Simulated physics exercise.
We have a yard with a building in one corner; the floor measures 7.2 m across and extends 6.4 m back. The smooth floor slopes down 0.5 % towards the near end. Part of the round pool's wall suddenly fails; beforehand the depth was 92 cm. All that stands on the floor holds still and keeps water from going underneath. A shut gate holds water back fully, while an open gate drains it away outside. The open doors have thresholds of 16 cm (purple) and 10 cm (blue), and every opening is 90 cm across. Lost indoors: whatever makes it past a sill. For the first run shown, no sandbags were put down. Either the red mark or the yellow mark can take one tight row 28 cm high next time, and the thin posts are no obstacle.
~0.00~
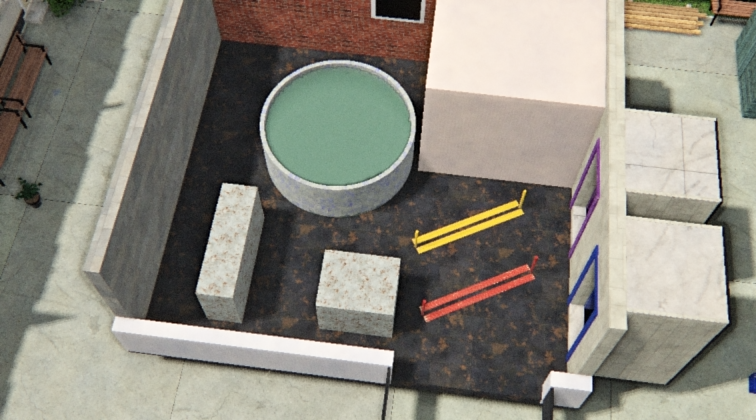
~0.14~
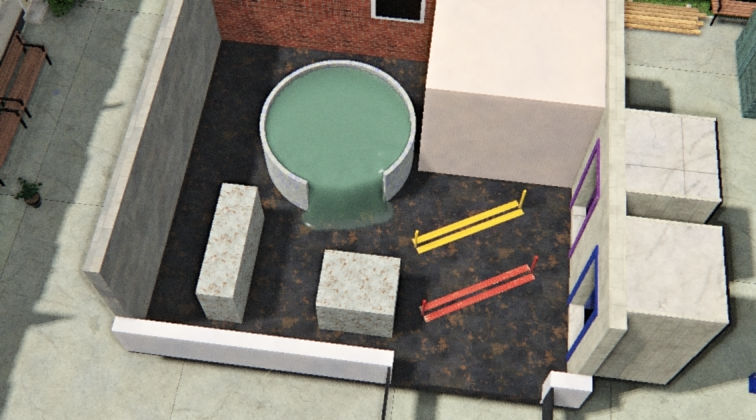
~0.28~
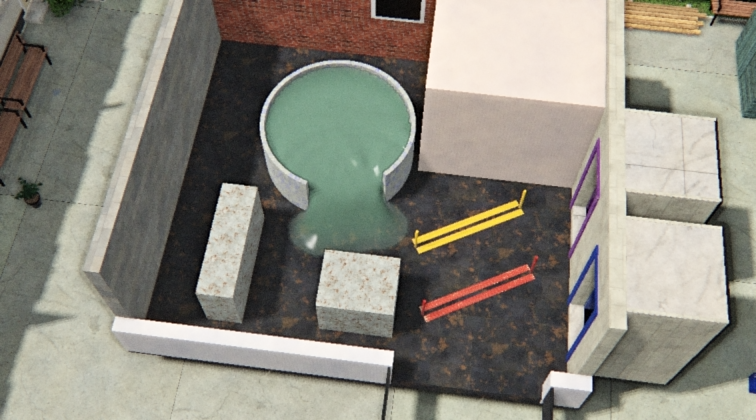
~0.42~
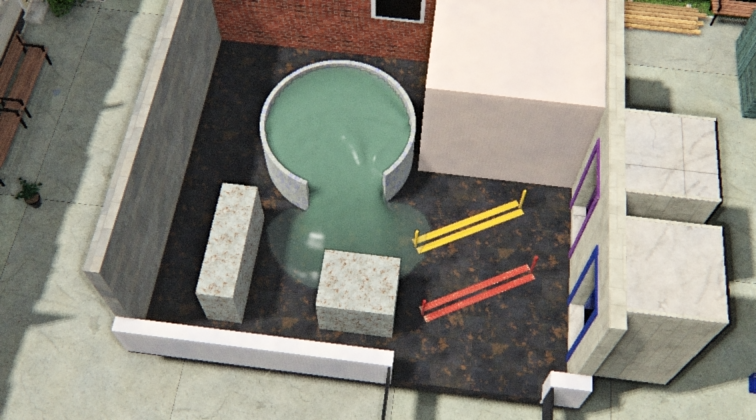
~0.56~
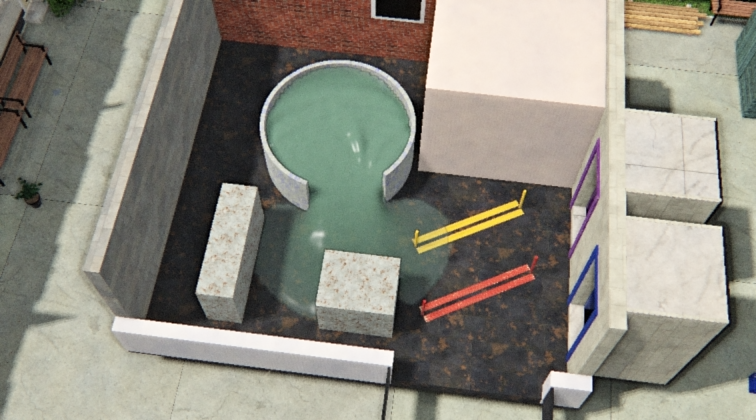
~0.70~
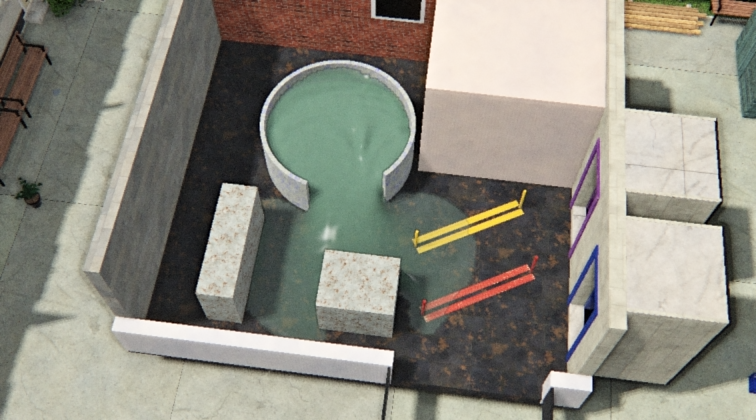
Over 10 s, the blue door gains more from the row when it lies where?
On the red one.
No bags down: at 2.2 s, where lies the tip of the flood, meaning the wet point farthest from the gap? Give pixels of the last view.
Near pixel (557, 386).
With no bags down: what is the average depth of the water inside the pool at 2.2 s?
About 46 cm.
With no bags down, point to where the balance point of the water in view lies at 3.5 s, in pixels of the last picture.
I'd say somewhere about (361, 226).
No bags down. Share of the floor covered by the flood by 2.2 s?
Roughly 55 percent.
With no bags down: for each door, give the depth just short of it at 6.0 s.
Depths in centimetres: Purple 18, blue 19.
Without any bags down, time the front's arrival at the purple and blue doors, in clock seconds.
Purple 2.0 s, blue 1.5 s.
After 1.4 s water covers 40 % of the floor and is deepest (66 cm) near (345, 270) in the run without bags; in at the blue door, 0 L with no bags, 0 L with the row on red, 0 L on yellow.
After 2.2 s water covers 55 % of the floor and is deepest (52 cm) near (345, 270) in the run without bags; in at the blue door, 71 L with no bags, 0 L with the row on red, 55 L on yellow.
After 3.5 s water covers 75 % of the floor and is deepest (36 cm) near (345, 270) in the run without bags; in at the blue door, 214 L with no bags, 4 L with the row on red, 191 L on yellow.
After 6.0 s water covers 90 % of the floor and is deepest (24 cm) near (345, 270) in the run without bags; in at the blue door, 366 L with no bags, 39 L with the row on red, 303 L on yellow.
After 10.0 s water covers 100 % of the floor and is deepest (20 cm) near (413, 139) in the run without bags; in at the blue door, 421 L with no bags, 64 L with the row on red, 345 L on yellow.
